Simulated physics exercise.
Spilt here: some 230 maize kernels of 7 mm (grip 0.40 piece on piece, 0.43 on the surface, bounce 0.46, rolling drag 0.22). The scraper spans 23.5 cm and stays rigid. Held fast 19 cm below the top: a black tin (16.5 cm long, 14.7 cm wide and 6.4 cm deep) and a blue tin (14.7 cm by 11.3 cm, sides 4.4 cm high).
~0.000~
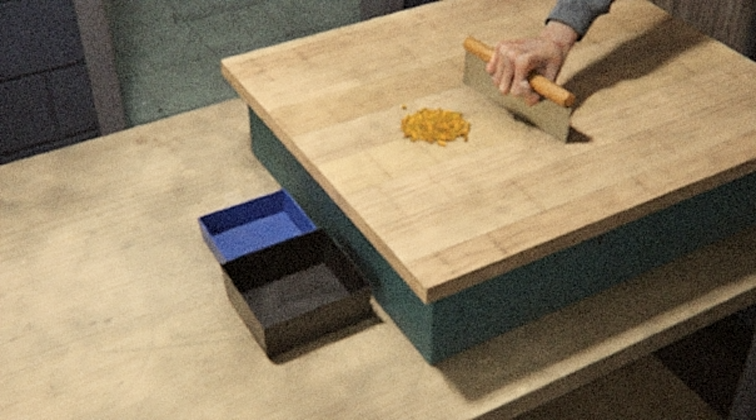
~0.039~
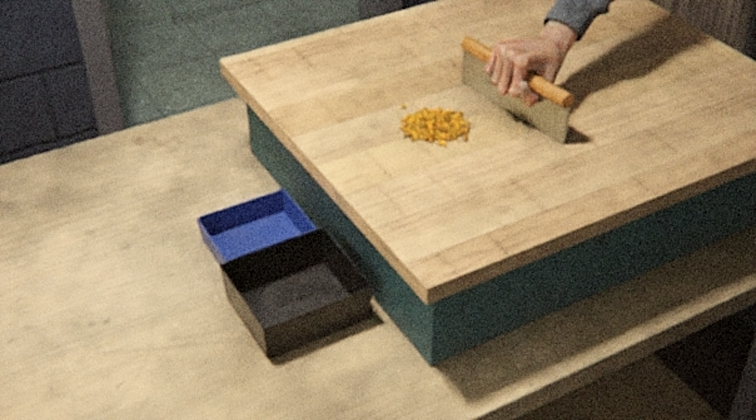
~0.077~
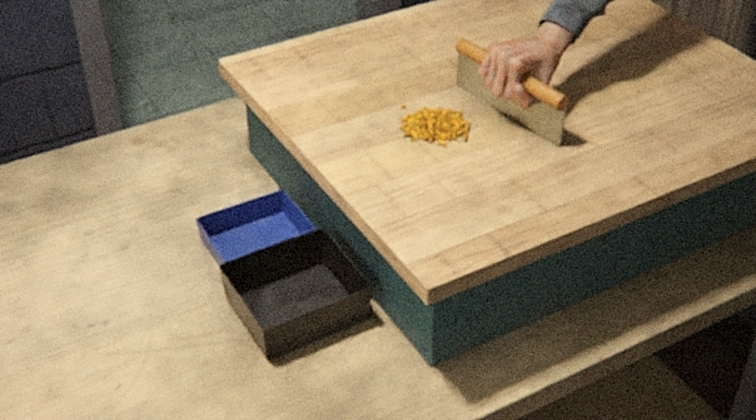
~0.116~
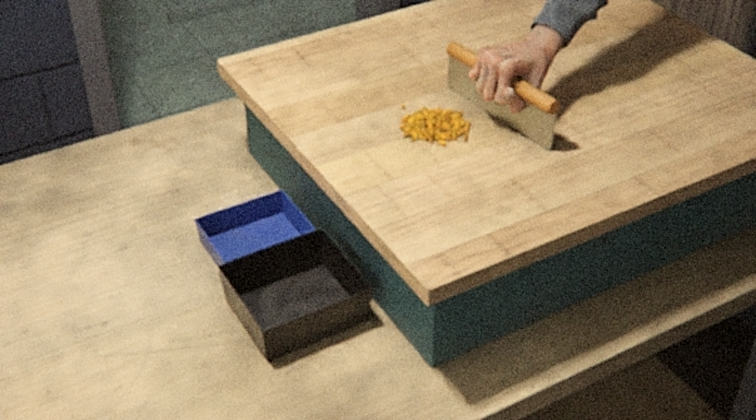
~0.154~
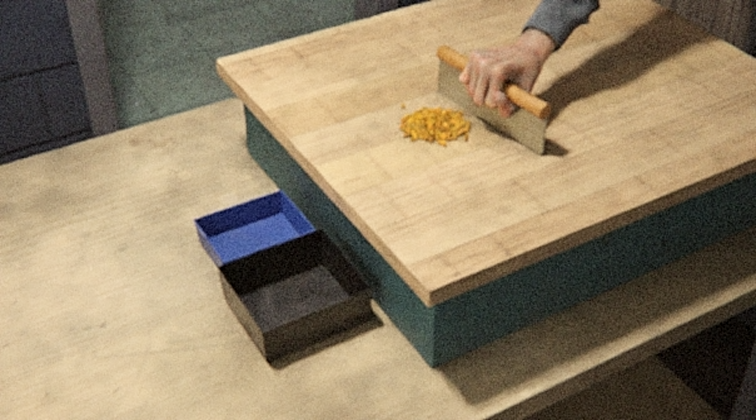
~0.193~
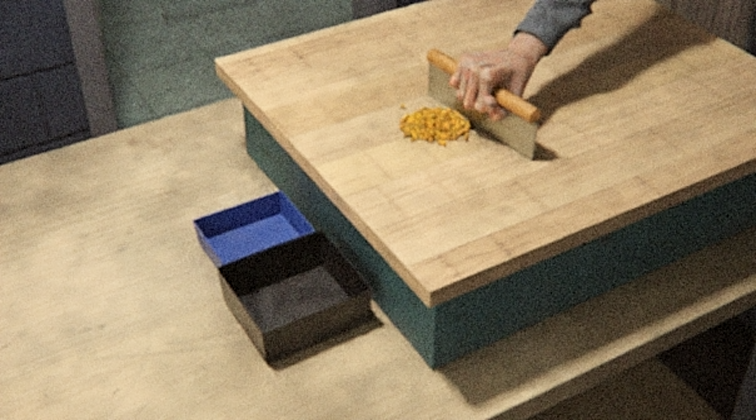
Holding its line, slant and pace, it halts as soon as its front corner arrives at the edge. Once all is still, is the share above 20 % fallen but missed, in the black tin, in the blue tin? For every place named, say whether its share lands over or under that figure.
Missed - under, black tin - over, blue tin - under.
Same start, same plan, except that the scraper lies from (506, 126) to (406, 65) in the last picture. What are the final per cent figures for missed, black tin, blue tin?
Final tally - missed 15, black tin 35, blue tin 45.
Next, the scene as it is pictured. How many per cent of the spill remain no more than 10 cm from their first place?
Roughly 0 per cent.
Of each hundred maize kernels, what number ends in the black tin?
Close to 70 in a hundred, I reckon.
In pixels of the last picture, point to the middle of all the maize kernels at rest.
Look at about (280, 297), that's the middle.
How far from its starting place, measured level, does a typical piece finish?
I'd put it at close to 30 cm.
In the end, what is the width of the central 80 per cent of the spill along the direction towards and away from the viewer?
Around 16 centimetres.
Then, at 0.45 s, scraper 21 cm from its start, spill 14 cm wide; still on top 100 %.
After 0.70 s, scraper 33 cm from its start, spill 17 cm wide; off the edge, not caught 35 %, still on top 65 %.
After 0.92 s, scraper 33 cm from its start, spill 19 cm wide; black tin 70 %, blue tin 5 %, off the edge, not caught 15 %, still on top 10 %.
In the end, at 1.5 s, black tin 70 %, blue tin 5 %, fallen but missed 10 %, still on top 10 %.
